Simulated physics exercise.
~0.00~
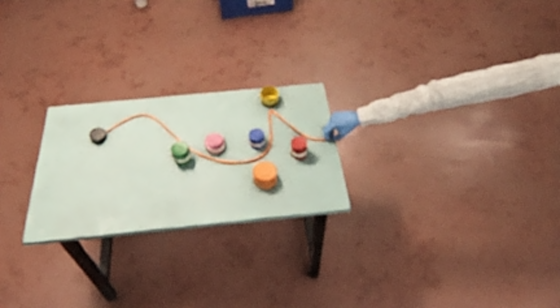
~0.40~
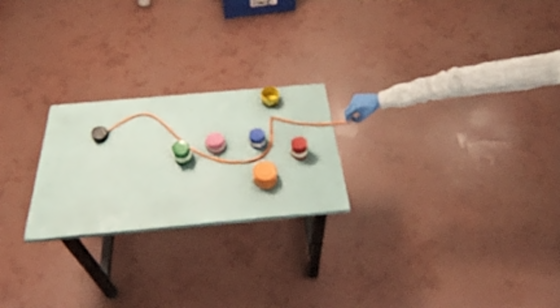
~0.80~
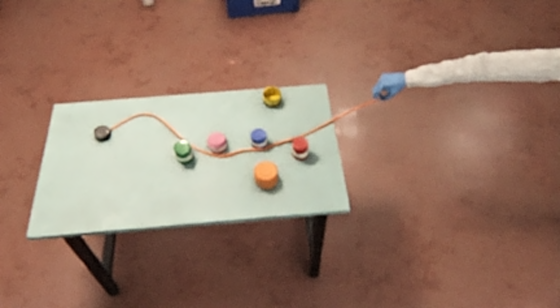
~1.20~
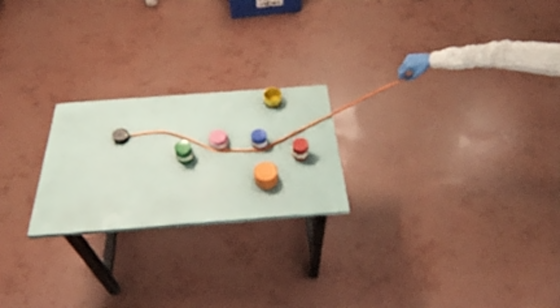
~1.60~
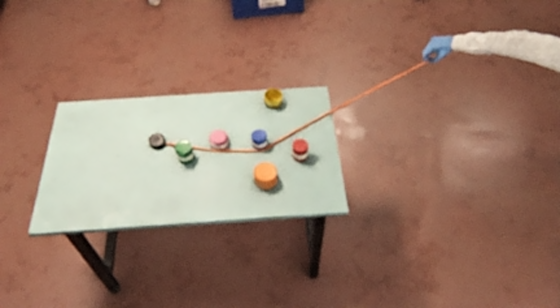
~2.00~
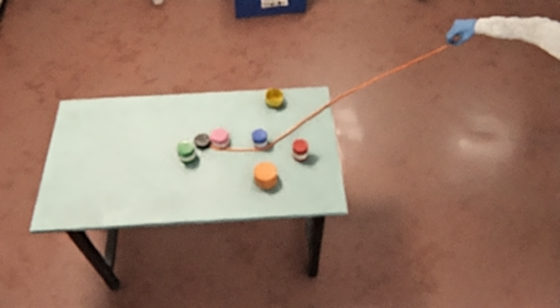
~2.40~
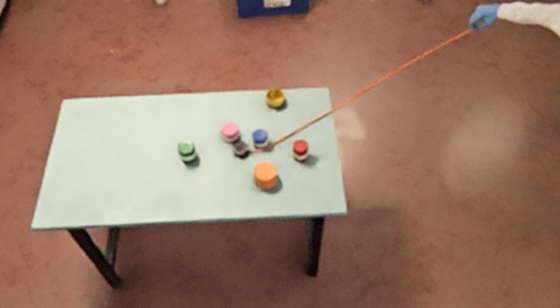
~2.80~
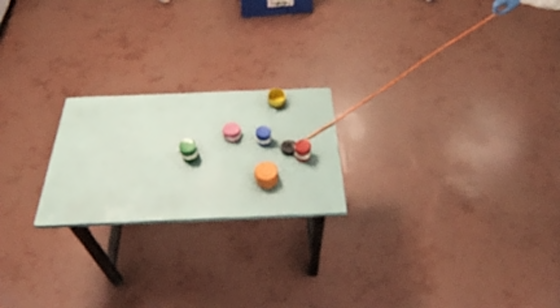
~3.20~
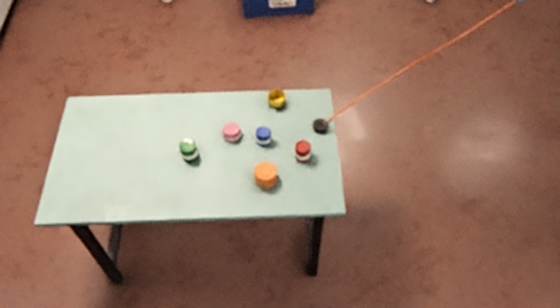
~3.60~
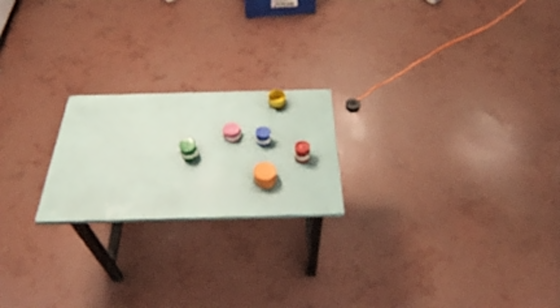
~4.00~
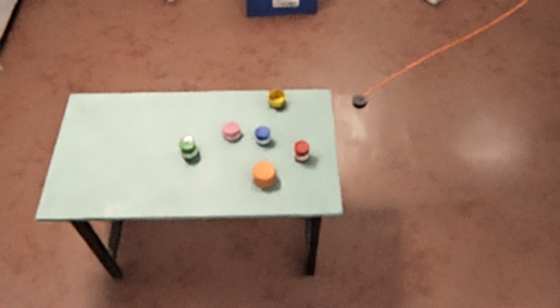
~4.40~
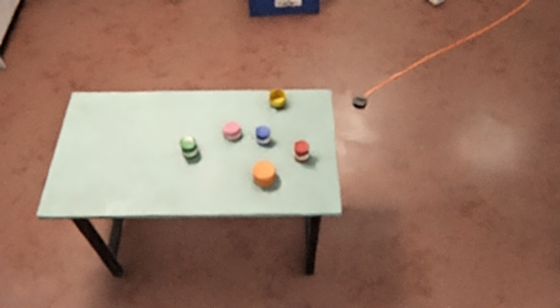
Black disc on an orange cord being pulled right by a gloved hand, nudging a pink jar and sliding off the table.
